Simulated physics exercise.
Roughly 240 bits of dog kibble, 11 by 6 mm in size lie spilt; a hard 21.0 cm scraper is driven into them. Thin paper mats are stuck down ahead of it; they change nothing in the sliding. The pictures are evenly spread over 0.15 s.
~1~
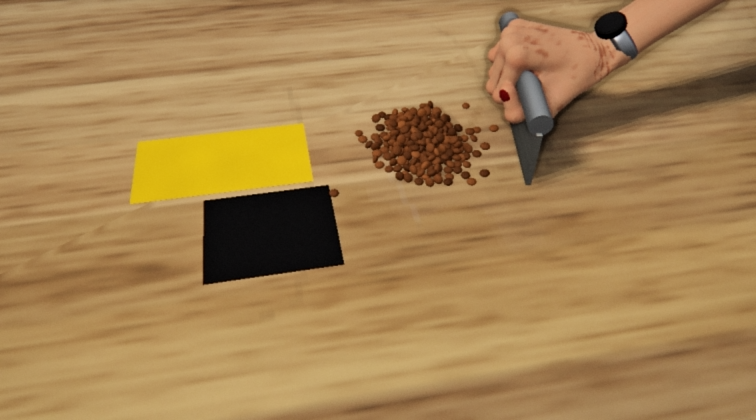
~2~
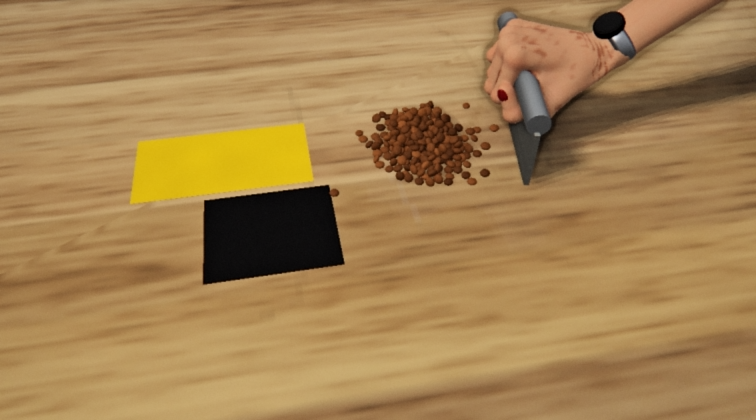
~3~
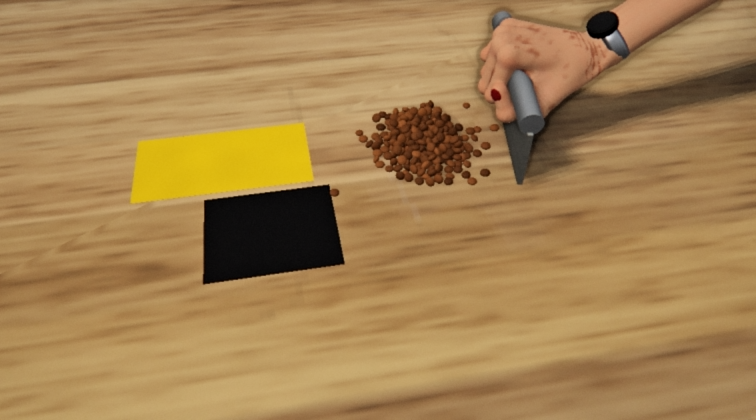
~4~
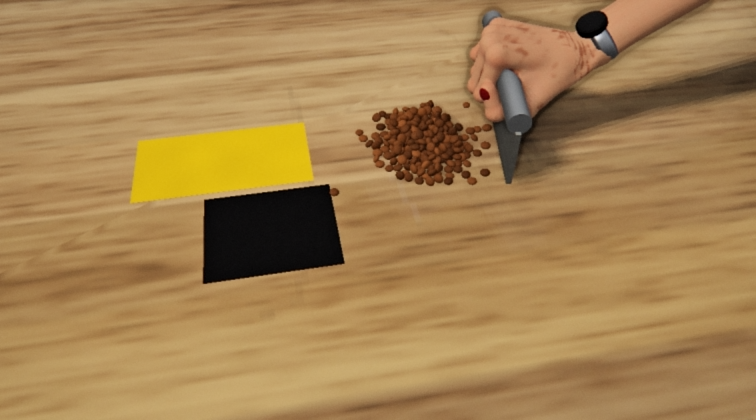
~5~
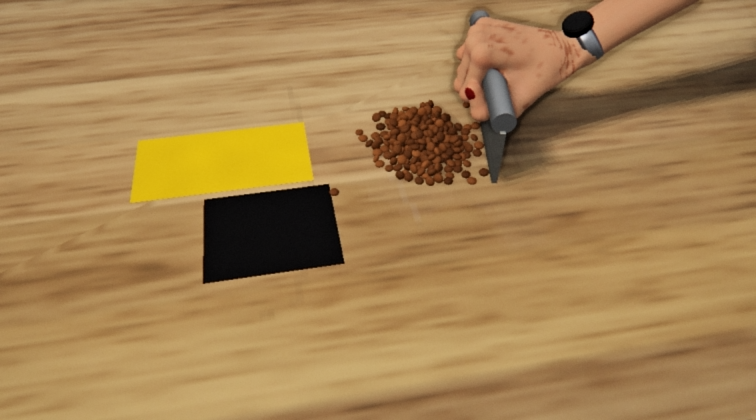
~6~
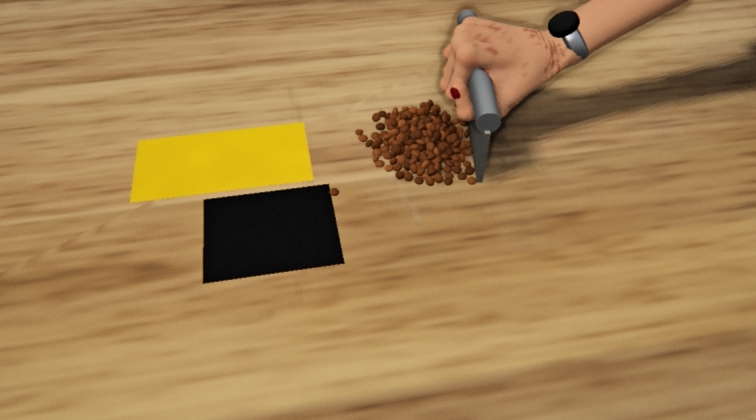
A hand wearing a dark watch slid a scraper slowly left across a wooden surface until it pressed into the right edge of a brown kibble pile, while the yellow and black mats stayed still.
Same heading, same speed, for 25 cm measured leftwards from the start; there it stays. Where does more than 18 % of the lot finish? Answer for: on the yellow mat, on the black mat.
On the yellow mat: Above; on the black mat: Below.
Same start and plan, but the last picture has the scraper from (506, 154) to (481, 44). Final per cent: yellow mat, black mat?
Yellow mat 40, black mat 40.
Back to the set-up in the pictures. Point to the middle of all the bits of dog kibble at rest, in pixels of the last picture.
Near (267, 137).
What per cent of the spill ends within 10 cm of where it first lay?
About 10 per cent.
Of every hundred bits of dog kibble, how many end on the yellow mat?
Roughly 50 per cent.
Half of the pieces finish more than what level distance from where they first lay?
Roughly 18 cm.
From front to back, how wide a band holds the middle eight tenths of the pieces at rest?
Roughly 16 cm.
Then, 0.23 s after the last picture, scraper 16 cm from its start, spill 16 cm wide; off the mats 100 %.
Then, 0.47 s after the last picture, scraper 25 cm from its start, spill 19 cm wide; black mat 5 %, yellow mat 50 %, off the mats 45 %.
Then, 0.67 s after the last picture, scraper 25 cm from its start, spill 19 cm wide; black mat 5 %, yellow mat 50 %, off the mats 45 %.
In the end, black mat 5 %, yellow mat 50 %, off the mats 45 %.
